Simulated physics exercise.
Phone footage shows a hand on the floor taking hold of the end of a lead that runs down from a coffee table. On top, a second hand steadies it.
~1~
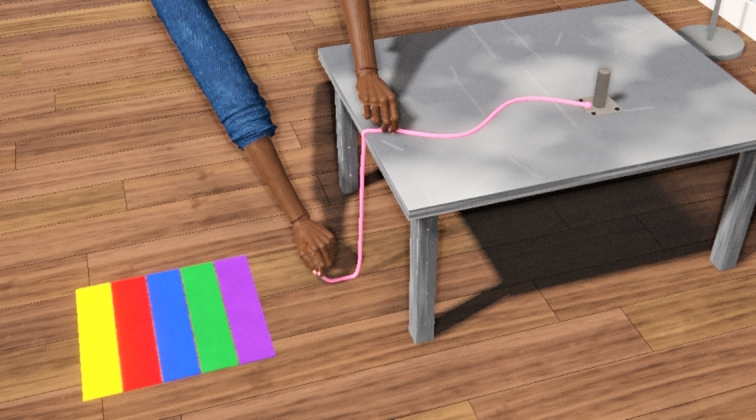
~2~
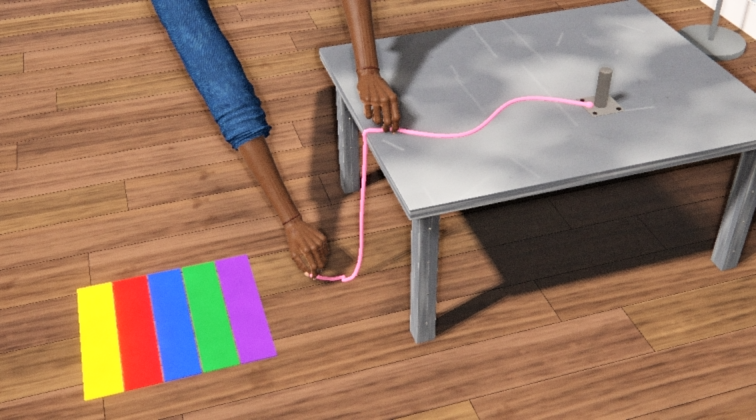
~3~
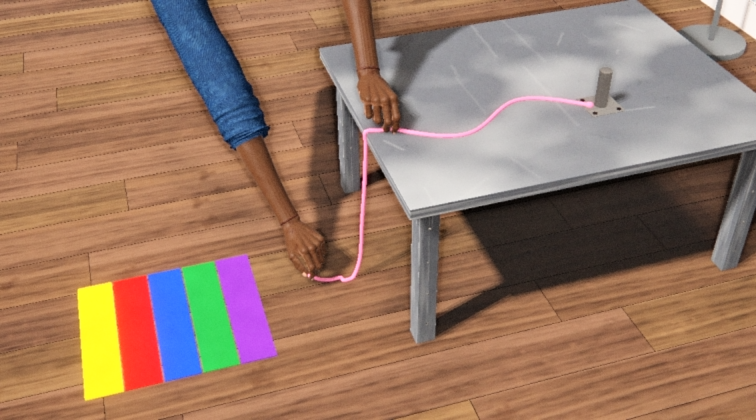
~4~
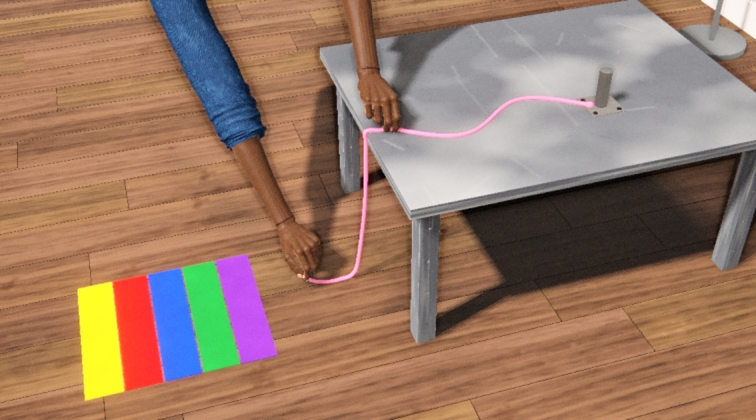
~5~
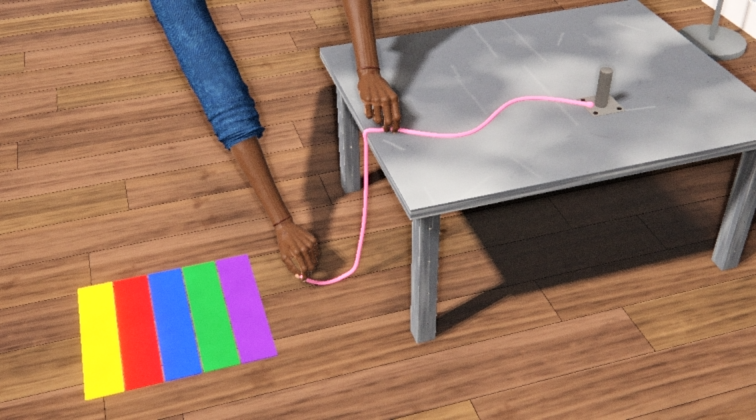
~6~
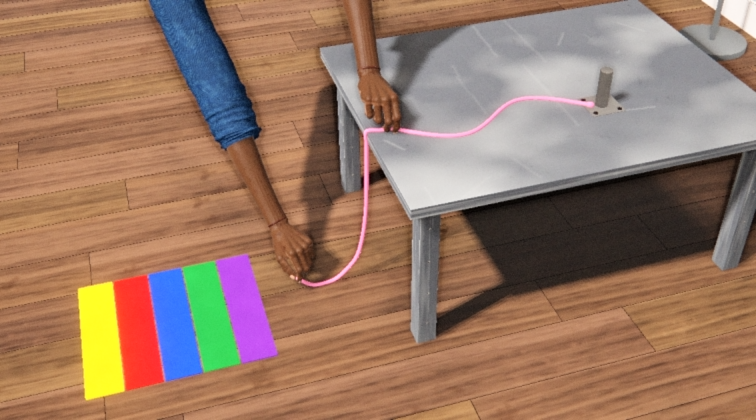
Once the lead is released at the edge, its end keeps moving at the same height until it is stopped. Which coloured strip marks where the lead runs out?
Blue.
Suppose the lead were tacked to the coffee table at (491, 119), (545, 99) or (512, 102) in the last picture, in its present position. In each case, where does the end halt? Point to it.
Per try (px, approx.): (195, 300); (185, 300); (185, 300).
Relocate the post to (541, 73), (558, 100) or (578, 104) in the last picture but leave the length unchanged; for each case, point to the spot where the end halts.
You'd find it around (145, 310), then (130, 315), and finally (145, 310).
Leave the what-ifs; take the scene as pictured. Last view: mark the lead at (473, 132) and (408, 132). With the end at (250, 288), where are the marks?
Well, the first one sits at (446, 121), and the second one sits at (383, 133).
A little later, end near (250, 288); over purple.
Next, end near (202, 298); over green.
When it is tight, end near (174, 304); over blue. It halts on the blue strip.
